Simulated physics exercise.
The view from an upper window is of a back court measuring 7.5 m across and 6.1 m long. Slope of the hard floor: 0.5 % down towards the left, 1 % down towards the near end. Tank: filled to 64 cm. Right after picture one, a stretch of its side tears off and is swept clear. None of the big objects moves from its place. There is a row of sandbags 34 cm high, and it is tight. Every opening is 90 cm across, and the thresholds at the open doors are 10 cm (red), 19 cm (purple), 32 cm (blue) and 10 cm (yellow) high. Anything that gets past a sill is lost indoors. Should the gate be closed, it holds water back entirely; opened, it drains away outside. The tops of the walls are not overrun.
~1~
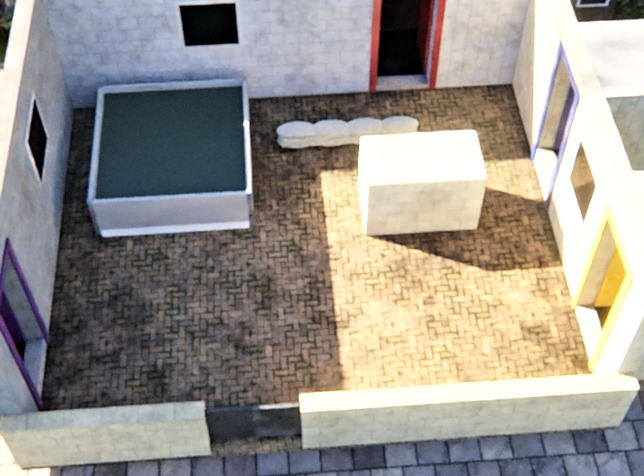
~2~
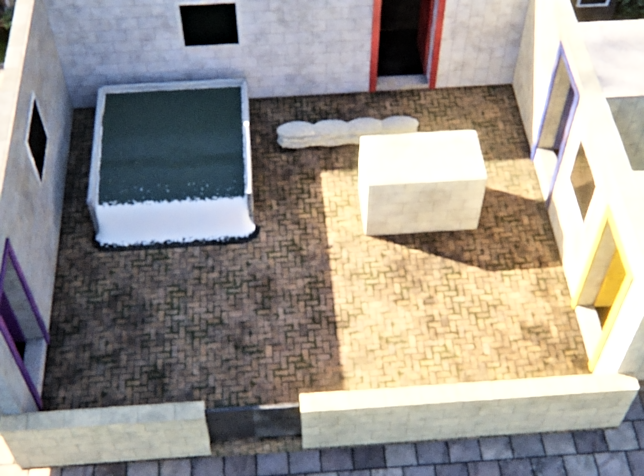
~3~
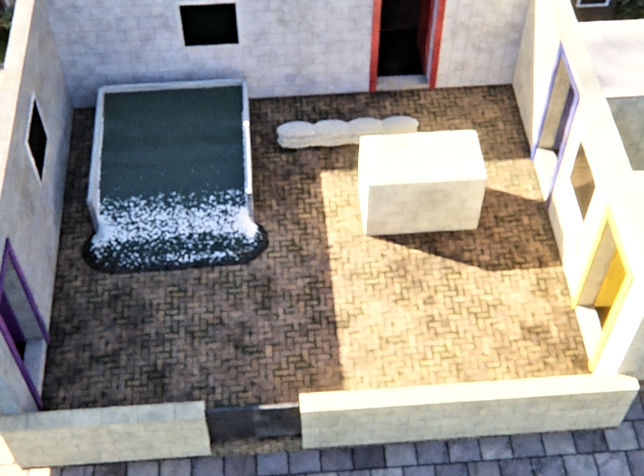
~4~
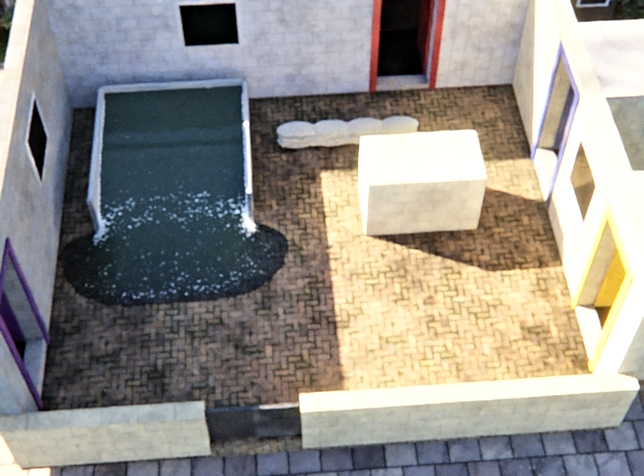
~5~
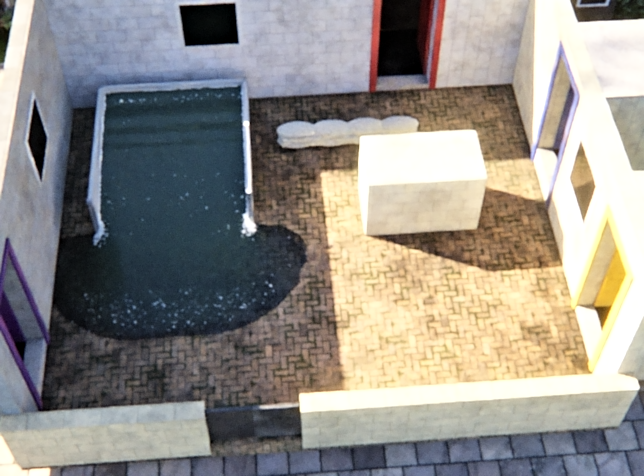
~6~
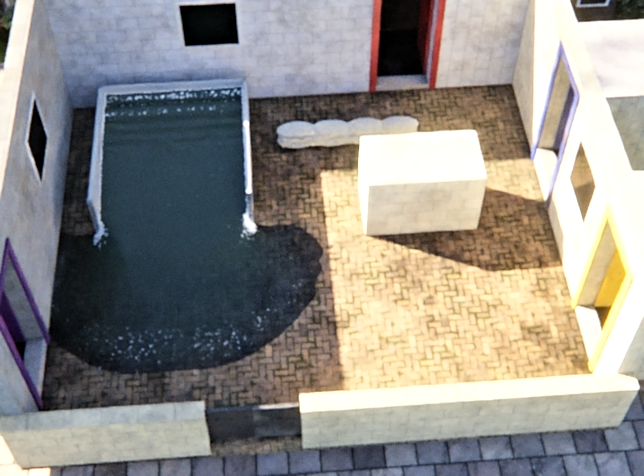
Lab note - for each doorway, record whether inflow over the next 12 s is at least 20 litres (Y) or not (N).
Record: Red door N; purple door Y; blue door N; yellow door Y.
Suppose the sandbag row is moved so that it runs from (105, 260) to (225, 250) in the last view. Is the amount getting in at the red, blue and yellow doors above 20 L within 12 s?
Doors: Red stays under / blue stays under / yellow exceeds.
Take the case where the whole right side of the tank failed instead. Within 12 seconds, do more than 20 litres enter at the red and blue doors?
Well, against that limit, at red it's too much, and at blue it's within bounds.
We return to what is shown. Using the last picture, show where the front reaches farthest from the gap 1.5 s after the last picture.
I'd mark it close to (463, 411).
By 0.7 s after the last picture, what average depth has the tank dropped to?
The mean depth is around 36 cm.
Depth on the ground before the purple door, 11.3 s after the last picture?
The depth comes to around 7.5 centimetres.
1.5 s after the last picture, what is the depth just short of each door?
Depths in centimetres - red: 0, purple: 24, blue: 0, yellow: 0.
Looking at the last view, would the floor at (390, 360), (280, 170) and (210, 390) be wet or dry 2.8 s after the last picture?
Listed in sequence, the spots are drenched, bone dry and drenched.
Then, 0.7 s after the last picture water covers 35 % of the floor and is deepest (38 cm) near (37, 441); red door not reached, purple door 12 cm at the sill, 0 L in, blue door not reached, yellow door not reached.
Then, 1.5 s after the last picture water covers 40 % of the floor and is deepest (50 cm) near (37, 441); red door not reached, purple door 24 cm at the sill, 0 L in, blue door not reached, yellow door not reached.
Then, 2.8 s after the last picture water covers 50 % of the floor and is deepest (30 cm) near (41, 404); red door not reached, purple door 29 cm at the sill, 64 L in, blue door not reached, yellow door 11 cm at the sill, 0 L in.
Then, 6.3 s after the last picture water covers 85 % of the floor and is deepest (17 cm) near (517, 407); red door not reached, purple door 11 cm at the sill, 85 L in, blue door 9 cm at the sill, 0 L in, yellow door 16 cm at the sill, 113 L in.
Then, 11.3 s after the last picture water covers 95 % of the floor and is deepest (14 cm) near (258, 127); red door 6 cm at the sill, 0 L in, purple door 8 cm at the sill, 85 L in, blue door 6 cm at the sill, 0 L in, yellow door 8 cm at the sill, 144 L in.
